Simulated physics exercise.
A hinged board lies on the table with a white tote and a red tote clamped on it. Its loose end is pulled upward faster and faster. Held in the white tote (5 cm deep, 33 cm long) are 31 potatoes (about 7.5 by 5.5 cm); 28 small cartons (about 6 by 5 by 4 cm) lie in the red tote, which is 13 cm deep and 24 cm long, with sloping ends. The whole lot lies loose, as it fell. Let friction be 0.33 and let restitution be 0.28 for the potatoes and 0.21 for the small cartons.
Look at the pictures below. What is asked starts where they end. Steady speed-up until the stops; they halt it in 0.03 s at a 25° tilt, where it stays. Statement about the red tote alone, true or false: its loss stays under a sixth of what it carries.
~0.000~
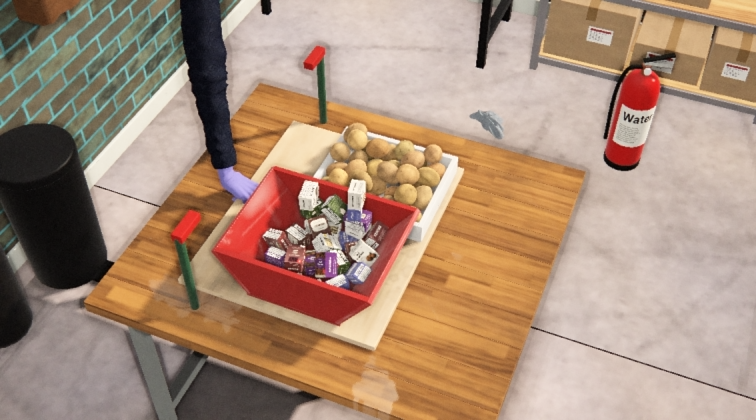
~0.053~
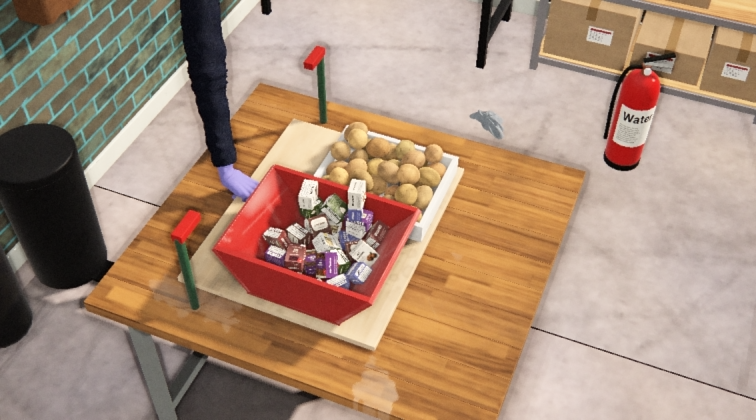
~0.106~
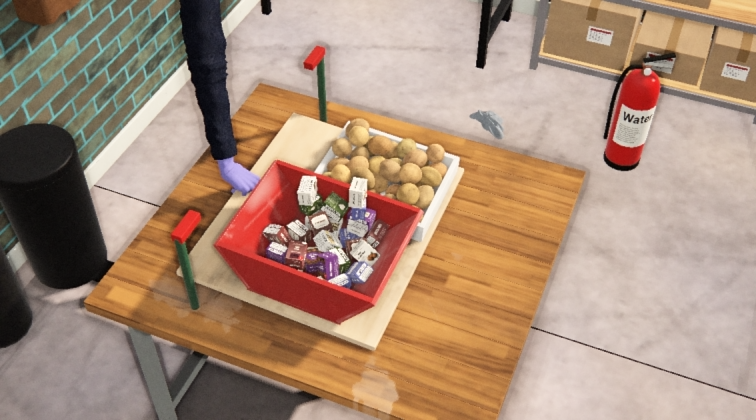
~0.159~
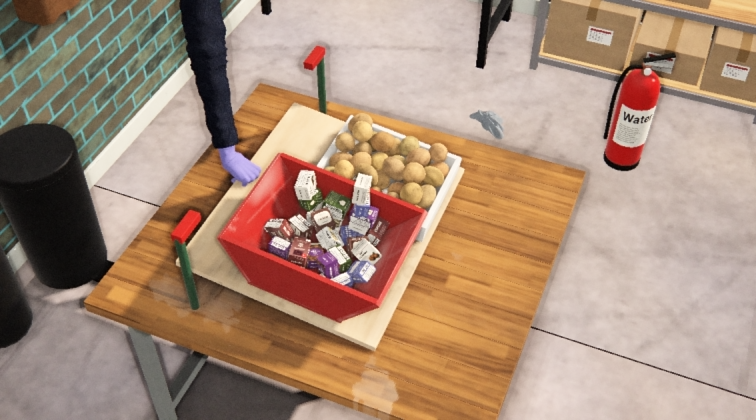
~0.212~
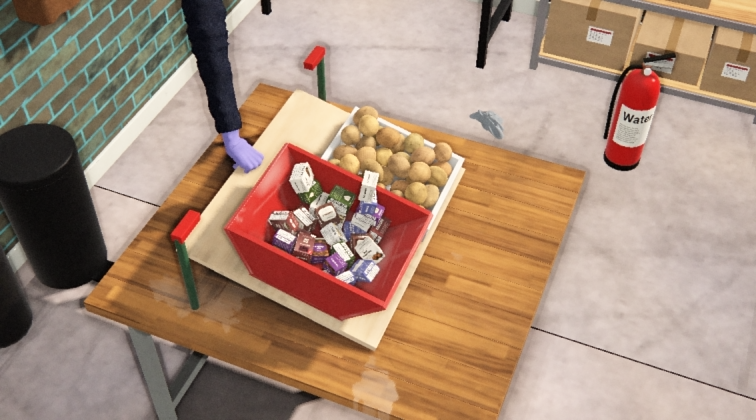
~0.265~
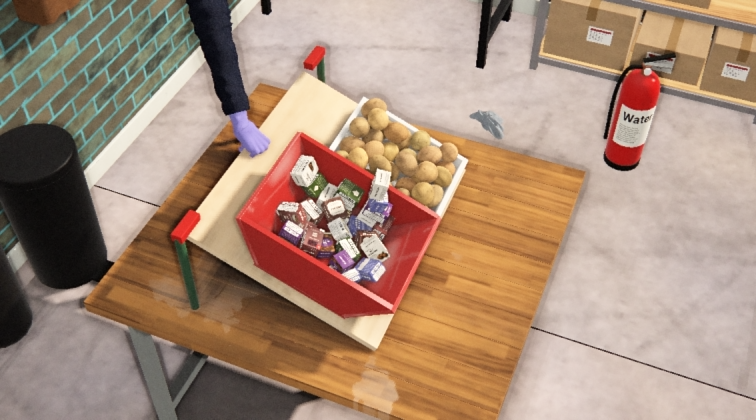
True.
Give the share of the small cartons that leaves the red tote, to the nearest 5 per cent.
Close to 5 in a hundred of them.
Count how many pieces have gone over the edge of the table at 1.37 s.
Roughly 3 in all.
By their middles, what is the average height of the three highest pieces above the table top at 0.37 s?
About 28 cm.
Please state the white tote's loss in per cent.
Lost from the white tote: 40 percent.
After 0.27 s, the lift is arrested.
After 0.37 s, tilt 25°; white tote 31 in, 0 out and red tote 28 in, 0 out.
After 0.51 s, tilt 25°; white tote 28 in, 3 out and red tote 27 in, 1 out.
After 0.77 s, tilt 25°; white tote 22 in, 9 out and red tote 27 in, 1 out.
When it is over (at 1.37 s), white tote 19 in, 12 out and red tote 27 in, 1 out. Asked share, 1 of 28, 4 per cent.
